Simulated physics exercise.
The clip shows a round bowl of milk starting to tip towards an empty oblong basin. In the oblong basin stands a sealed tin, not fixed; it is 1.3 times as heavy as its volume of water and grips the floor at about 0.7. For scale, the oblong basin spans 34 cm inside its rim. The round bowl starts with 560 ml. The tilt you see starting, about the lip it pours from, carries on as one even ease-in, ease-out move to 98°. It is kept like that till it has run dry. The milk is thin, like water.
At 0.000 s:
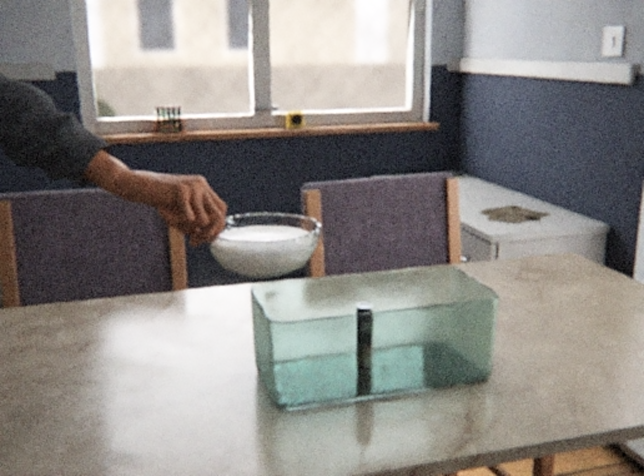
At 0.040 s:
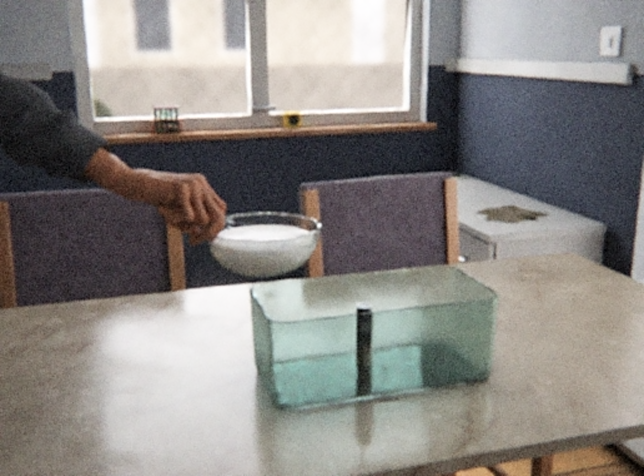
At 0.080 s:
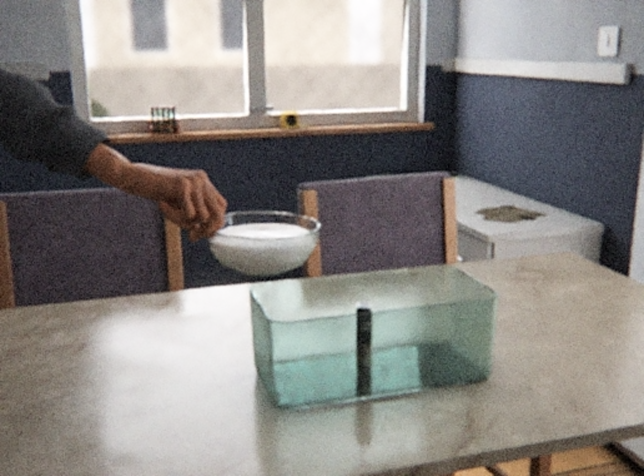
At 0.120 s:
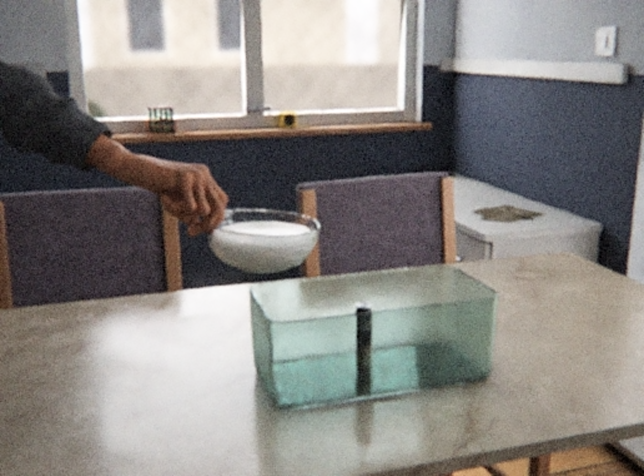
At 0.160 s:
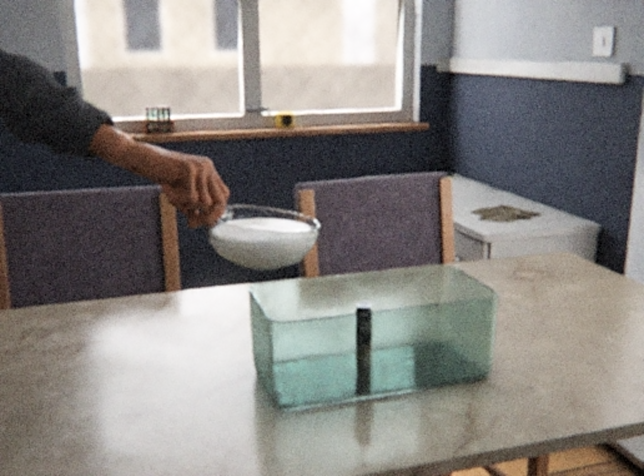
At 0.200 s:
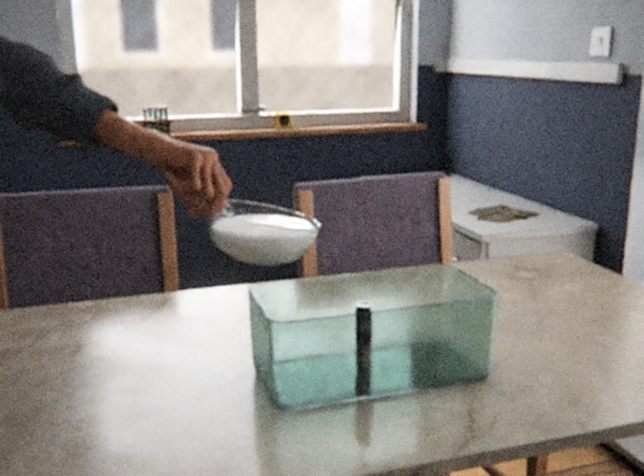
We see a hand reaching in from the left, holding a clear round bowl of milk above a greenish, see-through oblong basin on a table; the bowl stays nearly level at first, then tilts slightly to the right.
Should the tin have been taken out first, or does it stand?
It keeps standing.
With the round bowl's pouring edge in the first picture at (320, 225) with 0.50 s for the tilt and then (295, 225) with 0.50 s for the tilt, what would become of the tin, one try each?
First it goes over; then it remains upright.
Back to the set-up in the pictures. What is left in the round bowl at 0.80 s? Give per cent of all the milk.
About 1 per cent.
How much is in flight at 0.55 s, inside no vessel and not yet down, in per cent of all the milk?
Near 48 in a hundred.
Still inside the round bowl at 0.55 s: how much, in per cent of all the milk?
Near 44 in a hundred.
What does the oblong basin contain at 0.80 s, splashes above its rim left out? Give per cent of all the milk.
Near 86 in a hundred.
After 0.55 s the tilt is 69° and 45 per cent is still to pour; the tin stands where it began.
After 0.80 s the tilt is 97° and 1 per cent is still to pour; the tin stands where it began.
After 1.07 s the tilt is 98° and 0 per cent is still to pour; the tin leans 5°.
After 1.36 s the tilt is 98° and 0 per cent is still to pour; the tin stands where it began.
In the end the tin stands where it began.
